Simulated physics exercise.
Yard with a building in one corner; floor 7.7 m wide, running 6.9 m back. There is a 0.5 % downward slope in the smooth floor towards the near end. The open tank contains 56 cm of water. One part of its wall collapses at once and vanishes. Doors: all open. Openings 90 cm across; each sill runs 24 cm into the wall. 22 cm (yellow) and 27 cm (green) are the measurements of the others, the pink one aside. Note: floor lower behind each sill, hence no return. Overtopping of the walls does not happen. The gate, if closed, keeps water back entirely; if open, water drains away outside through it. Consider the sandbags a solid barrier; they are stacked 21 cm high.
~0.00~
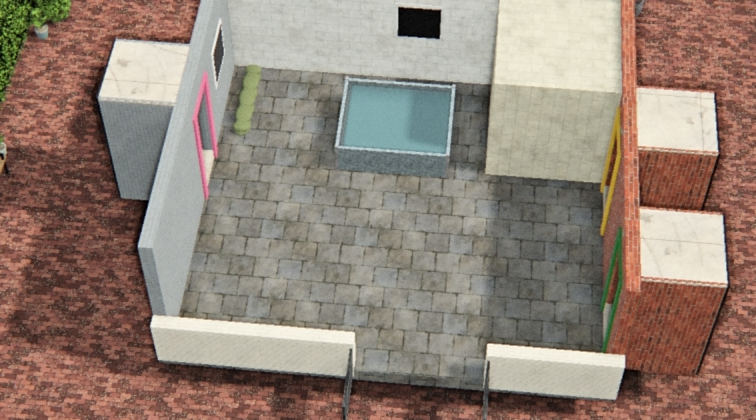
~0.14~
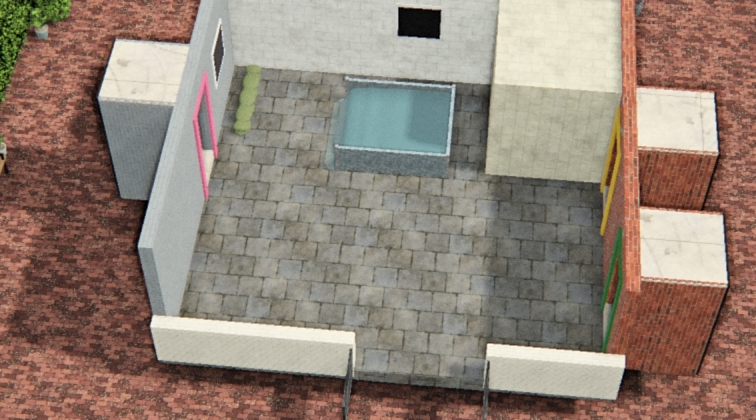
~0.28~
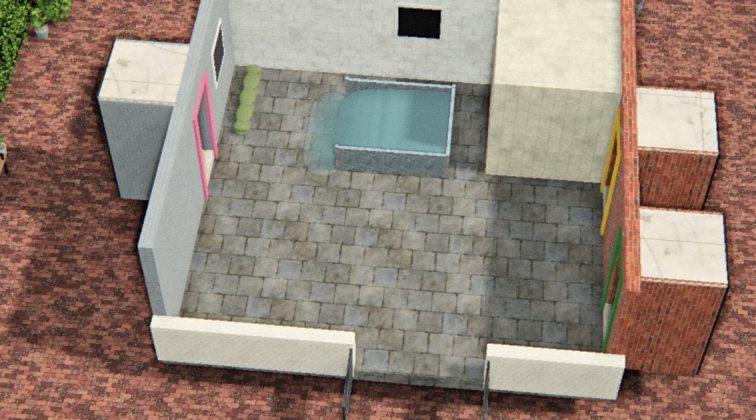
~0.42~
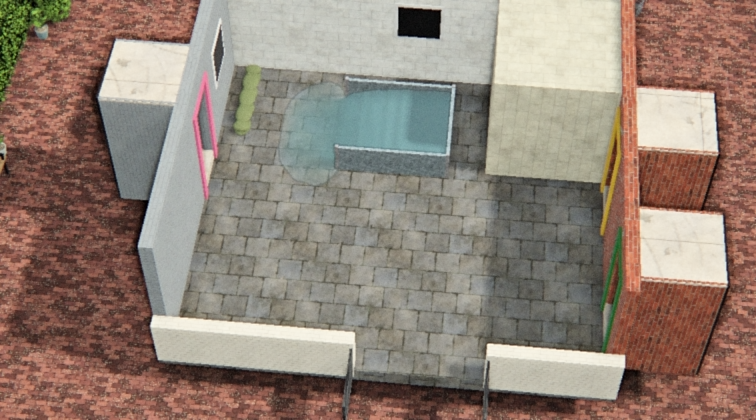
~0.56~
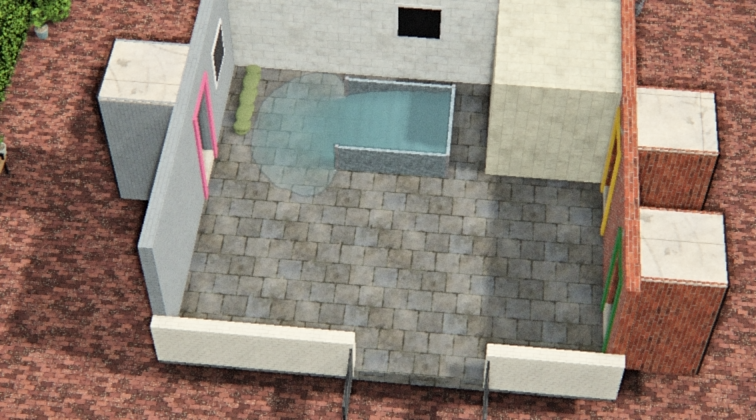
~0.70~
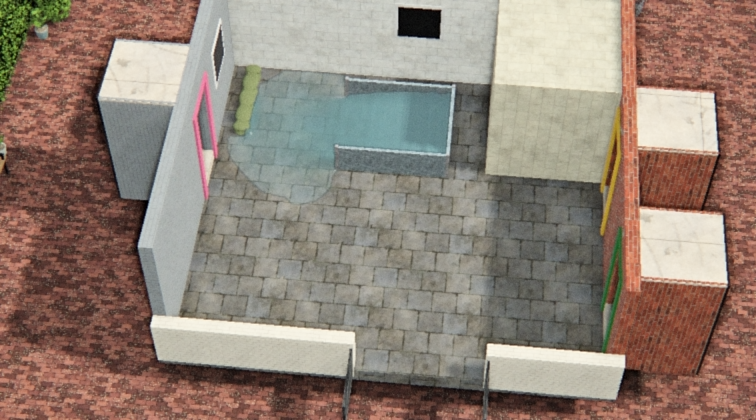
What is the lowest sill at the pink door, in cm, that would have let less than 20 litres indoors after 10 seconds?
Roughly 22 cm.
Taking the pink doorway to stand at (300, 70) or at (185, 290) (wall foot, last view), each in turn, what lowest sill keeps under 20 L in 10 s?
Roughly 18 and 6.0 cm.
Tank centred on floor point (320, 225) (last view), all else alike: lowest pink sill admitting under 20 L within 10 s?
24 cm or thereabouts.
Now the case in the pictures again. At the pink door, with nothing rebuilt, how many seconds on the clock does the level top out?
Around 2.2 s.
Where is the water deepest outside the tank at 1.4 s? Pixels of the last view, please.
Around (257, 127).
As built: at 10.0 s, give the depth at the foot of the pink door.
Lab note: Depth approx. 4.0 cm.
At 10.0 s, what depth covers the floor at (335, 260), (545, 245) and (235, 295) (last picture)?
Roughly 5, then 1, then 7 cm.
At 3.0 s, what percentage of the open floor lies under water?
Wet: Close to 30 %.
After 1.4 s water covers 20 % of the floor, deepest (34 cm) near (257, 127); 21 cm at the pink door, 0 litres in over its 23 cm sill.
After 3.0 s water covers 30 % of the floor, deepest (32 cm) near (230, 92); 22 cm at the pink door, 13 litres in over its 23 cm sill.
After 10.0 s water covers 85 % of the floor, deepest (11 cm) near (566, 359); 4 cm at the pink door, 14 litres in over its 23 cm sill.
At the pink door as built, the water arrived by 1.0 s and peaked near 28 cm at 2.2 s.
Run again over the same 10 s with other heights there, 52 litres in over 17.5 cm, 11 litres over 24 cm. The limit of 20 litres is kept from about 22 cm up.
